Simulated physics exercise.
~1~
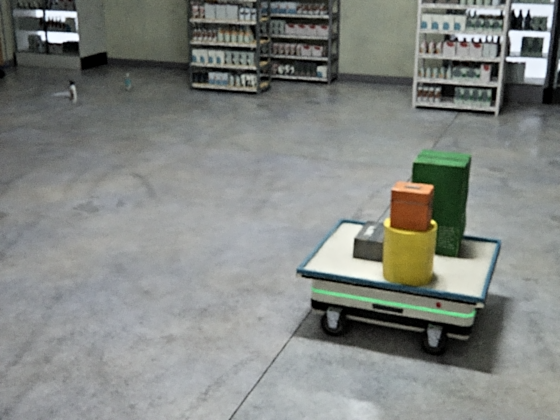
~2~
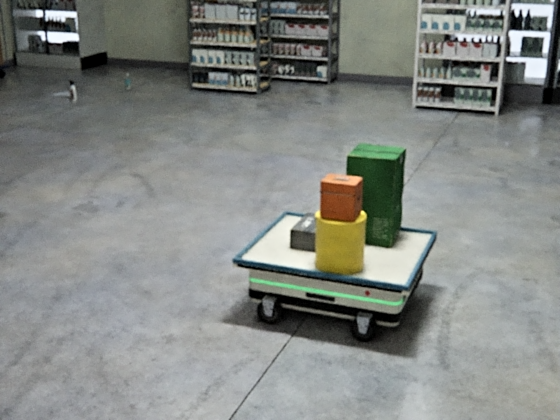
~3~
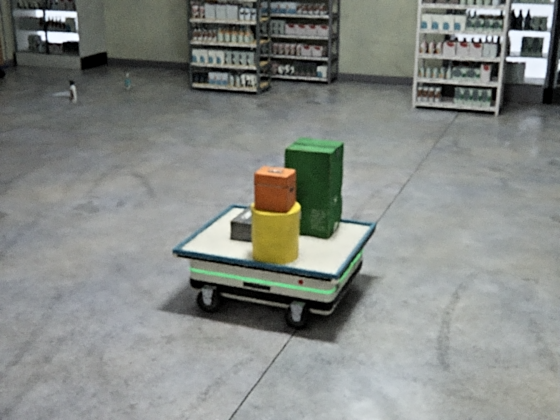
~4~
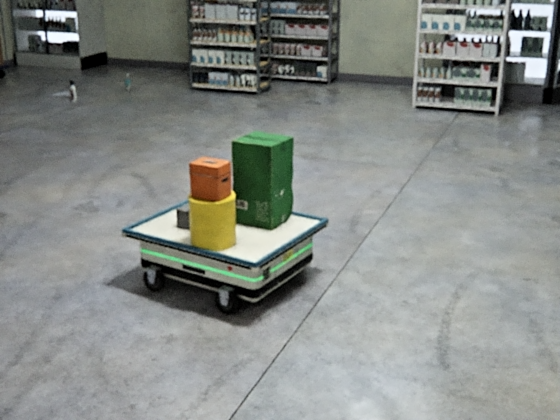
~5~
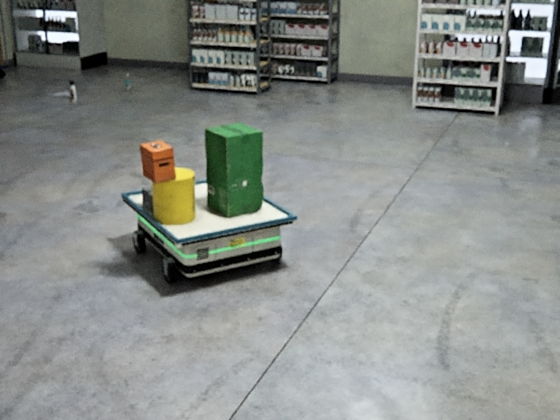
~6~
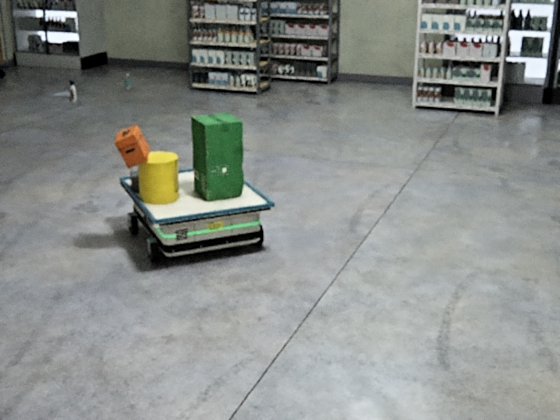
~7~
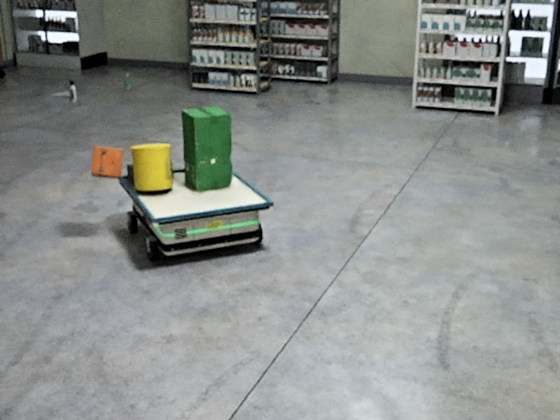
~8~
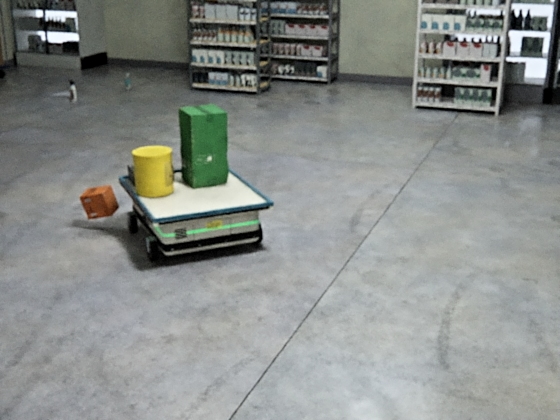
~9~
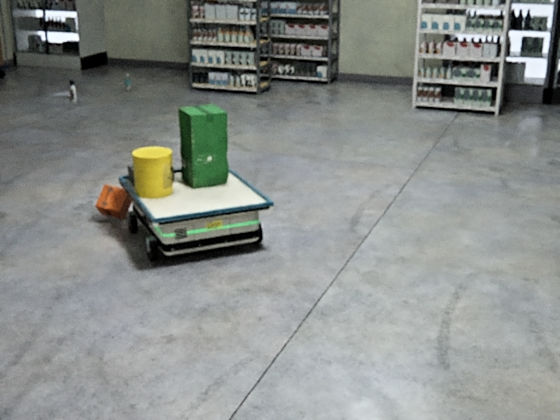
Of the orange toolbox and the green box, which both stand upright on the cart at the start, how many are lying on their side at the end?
One of them is on its side at the end, the orange toolbox, which has tipped off the cart onto the floor. The green box is still upright on the deck.
In this clip, a flat cart carrying a green box, an orange toolbox, a yellow pail and a grey parcel rolls left across a floor, turns away and stops. The toolbox tips off the far left edge and ends on its side on the floor, while the green box and pail stay aboard.
